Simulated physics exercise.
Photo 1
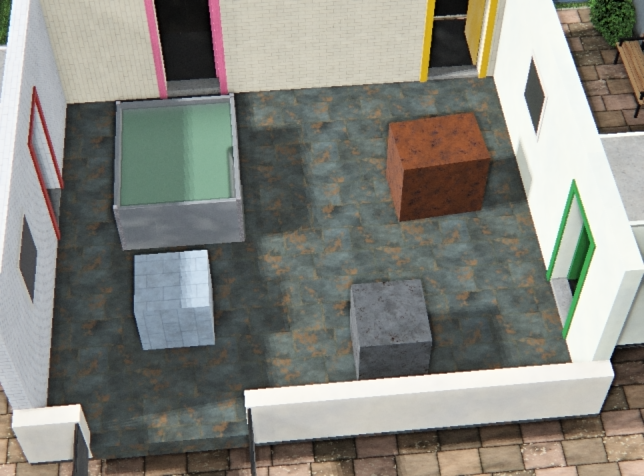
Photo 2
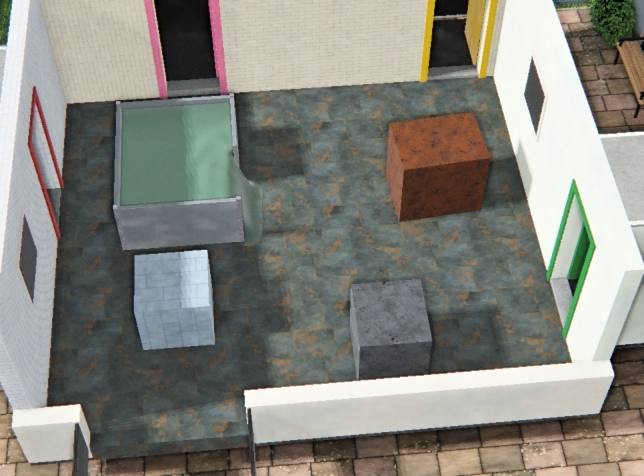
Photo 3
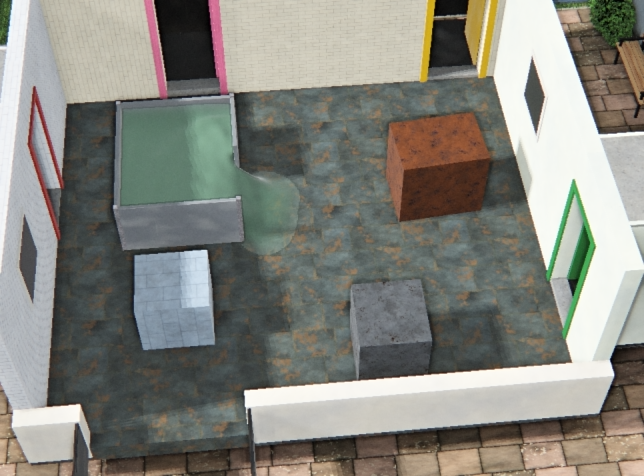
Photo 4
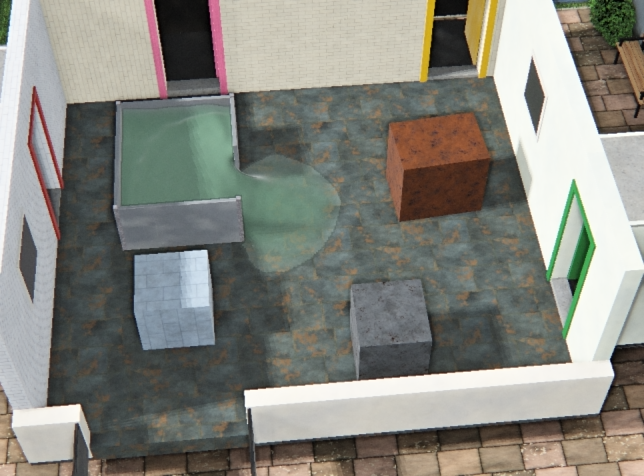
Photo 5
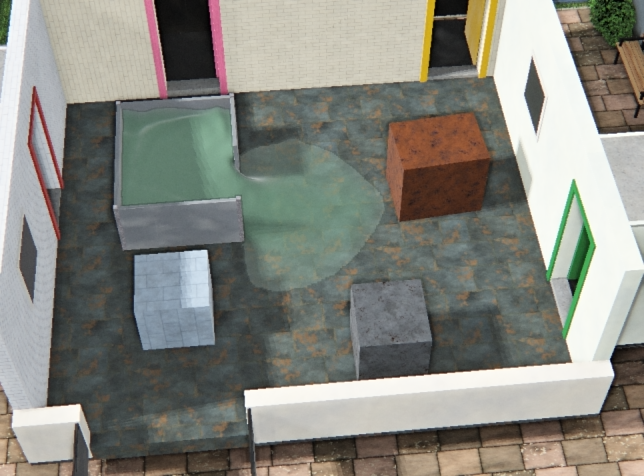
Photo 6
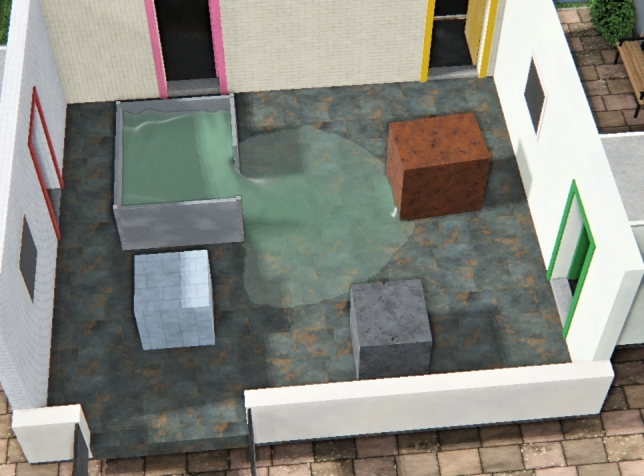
At the start, a grey-walled tank full of greenish water stands still in a tiled courtyard with three blocks. Water then pours from a gap in its right side and spreads across the floor in a widening rounded sheet, reaching the rust-brown block as the tank's level lowers.
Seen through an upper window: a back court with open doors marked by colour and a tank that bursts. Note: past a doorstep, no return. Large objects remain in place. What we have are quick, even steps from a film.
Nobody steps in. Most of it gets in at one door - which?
The green door takes the most.
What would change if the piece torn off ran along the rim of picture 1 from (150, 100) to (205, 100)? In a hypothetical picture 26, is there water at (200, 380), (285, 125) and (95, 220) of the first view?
One by one: Bare, waterlogged, waterlogged.
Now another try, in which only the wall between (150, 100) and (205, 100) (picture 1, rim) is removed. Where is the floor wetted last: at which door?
My pick is the door marked green.
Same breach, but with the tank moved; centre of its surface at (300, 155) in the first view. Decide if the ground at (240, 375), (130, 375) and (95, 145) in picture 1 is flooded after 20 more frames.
Result, in order: Unaffected; unaffected; unaffected.
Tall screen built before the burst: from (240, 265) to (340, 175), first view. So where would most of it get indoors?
That's the yellow door.
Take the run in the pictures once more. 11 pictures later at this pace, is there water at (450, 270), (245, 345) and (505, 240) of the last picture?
Taking them one at a time, they come out soaked, high and dry, soaked.
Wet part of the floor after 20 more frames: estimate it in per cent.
That comes to about 55 per cent.
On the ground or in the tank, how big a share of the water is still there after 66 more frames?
Some 80 per cent.
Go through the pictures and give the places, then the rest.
The first frame shows the tank at (177, 153) is whole and still.
In the second frame, the front is at (246, 244), out from the gap at (237, 200).
In the third frame, water pours out at (237, 201) and has run to (288, 184).
In the fourth frame, the front is at (336, 201), out from the gap at (238, 202).
In the fifth frame, water pours out at (238, 201) and has run to (380, 207).
In the sixth frame, the front is at (410, 223), out from the gap at (237, 201).
A moment on, water covers 35 % of the floor; pink door not reached, yellow door not reached, green door not reached, red door not reached.
Next, water covers 50 % of the floor; pink door not reached, yellow door a trickle in, green door some in, red door not reached.
Then, water covers 55 % of the floor; pink door not reached, yellow door some in, green door a lot in, red door not reached.
Later, water covers 80 % of the floor; pink door wet at the sill, nothing in, yellow door a lot in, green door a lot in, red door not reached.
In the end, water covers 95 % of the floor; pink door wet at the sill, nothing in, yellow door a lot in, green door a lot in, red door not reached; the green door has let in the most.
